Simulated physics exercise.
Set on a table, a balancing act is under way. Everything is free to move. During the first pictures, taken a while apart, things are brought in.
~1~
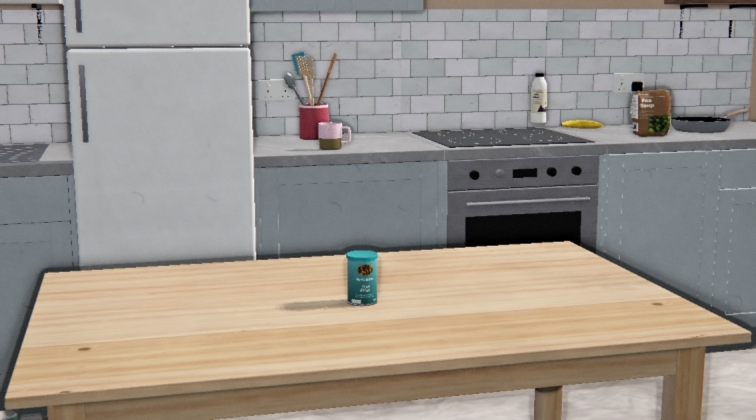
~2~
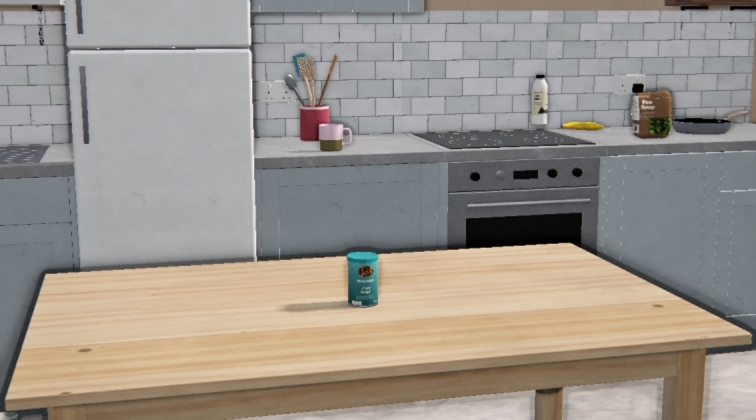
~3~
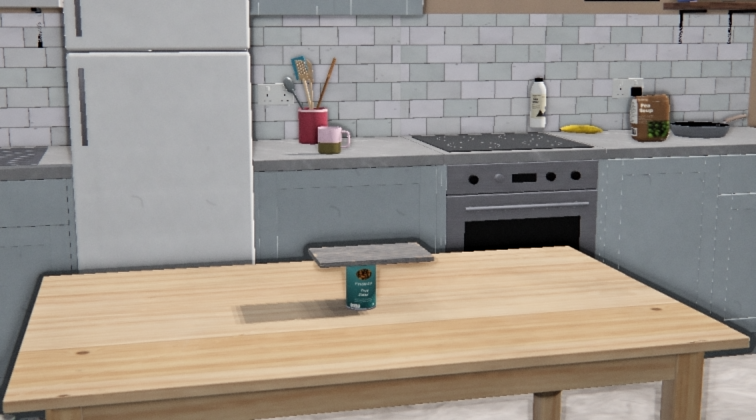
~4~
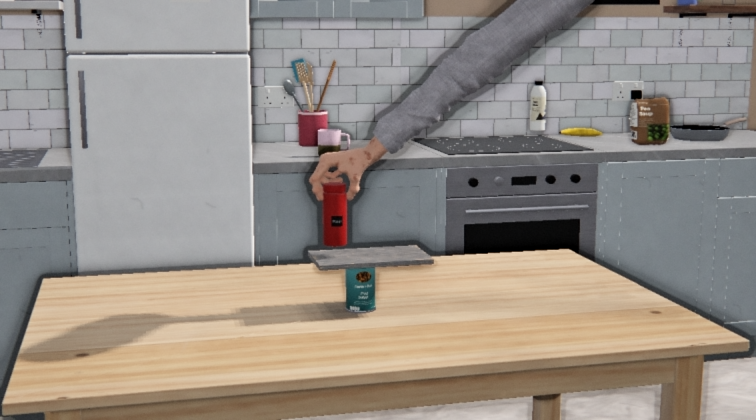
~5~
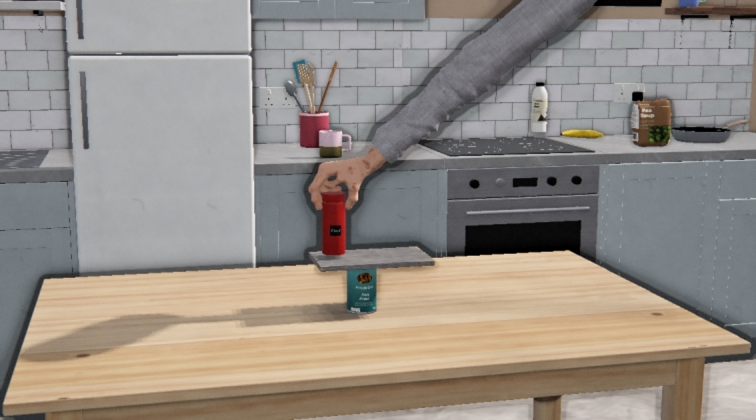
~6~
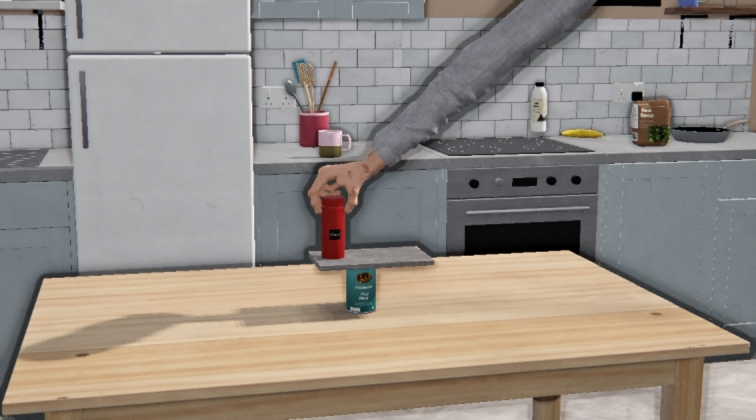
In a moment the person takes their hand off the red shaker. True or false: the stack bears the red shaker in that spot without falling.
True.
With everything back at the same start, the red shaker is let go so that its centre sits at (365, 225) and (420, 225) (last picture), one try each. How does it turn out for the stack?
Well, the first time it stays put, and the second time it goes over.
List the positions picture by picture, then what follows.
In the first picture, the last thing is not in view yet; turquoise tin (362, 278).
In the second picture, the last thing is not in view yet; turquoise tin (363, 280).
In the third picture, the last thing is not in view yet; turquoise tin (361, 282).
In the fourth picture, coming down; red shaker (335, 214); turquoise tin (361, 285).
In the fifth picture, coming down; red shaker (334, 223); turquoise tin (362, 286).
In the sixth picture, set down, still held; red shaker (333, 227); turquoise tin (361, 286).
Then, 0.20 s past the last view, nothing moves.
Then, 0.40 s past the last view, red shaker resting near (333, 228).
Finally, all 3 still in place. Final places as the last picture's camera would see them, red shaker near (333, 228). The stack holds.
